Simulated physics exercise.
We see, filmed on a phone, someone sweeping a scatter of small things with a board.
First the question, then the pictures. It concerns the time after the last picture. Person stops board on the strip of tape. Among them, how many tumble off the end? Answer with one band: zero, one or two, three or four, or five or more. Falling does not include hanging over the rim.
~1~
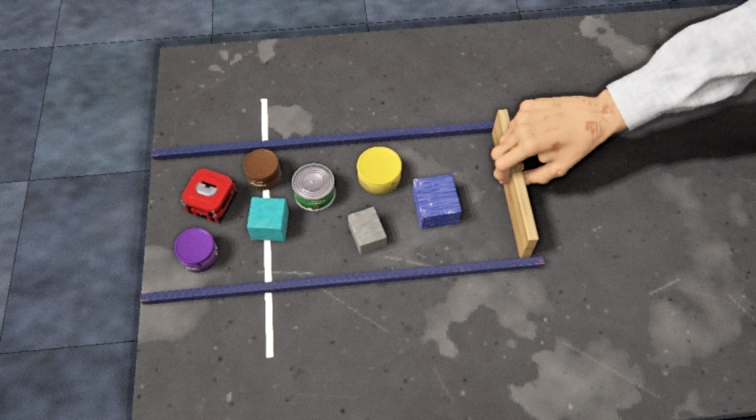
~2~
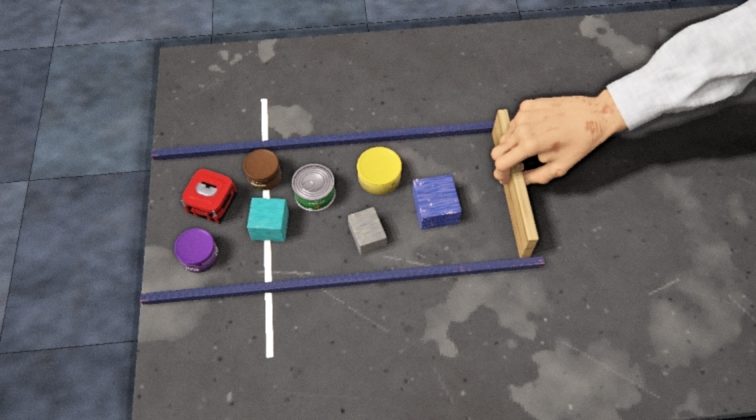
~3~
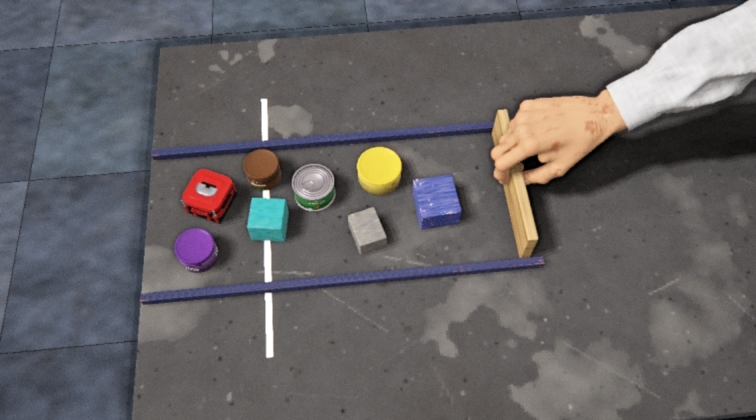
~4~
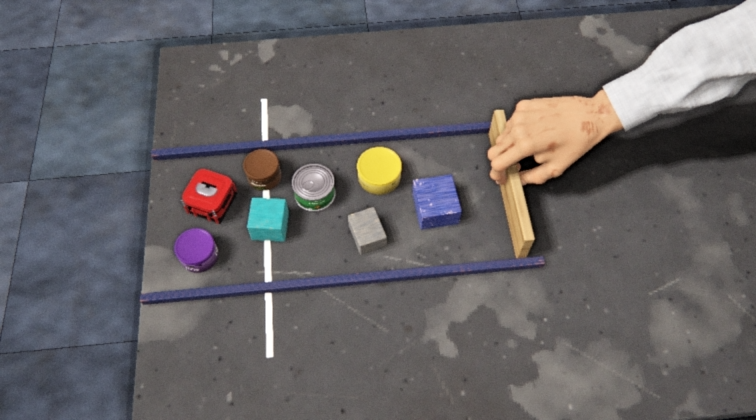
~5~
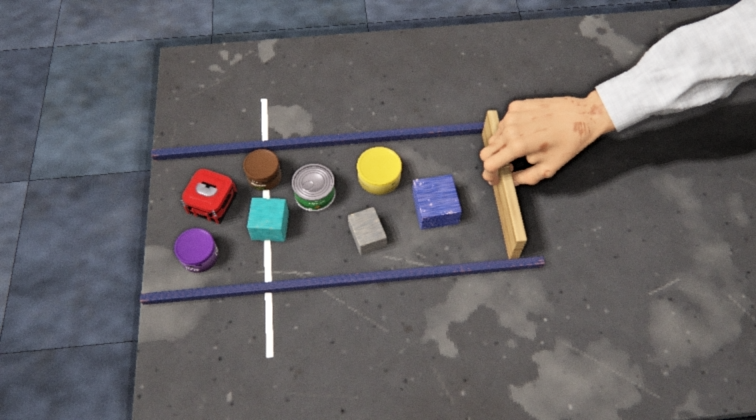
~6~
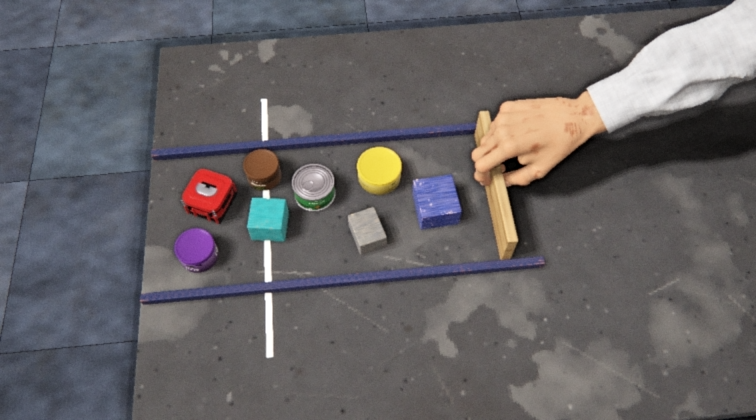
Zero.
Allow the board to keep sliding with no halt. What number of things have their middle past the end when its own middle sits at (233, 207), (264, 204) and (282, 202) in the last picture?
Place by place: 1, 0 and 0.
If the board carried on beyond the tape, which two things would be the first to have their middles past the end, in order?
It's the red case and then the purple tub.
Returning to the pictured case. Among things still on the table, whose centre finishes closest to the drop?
The red case is foremost.
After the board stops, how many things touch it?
3 of them.
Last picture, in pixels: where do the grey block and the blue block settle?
Positions - first (248, 263), then (246, 218).
A little later, none off yet; purple tub at rest near (197, 251); red case at rest near (210, 196); brown tub at rest near (263, 170).
When it is over, the number that fall off is zero.
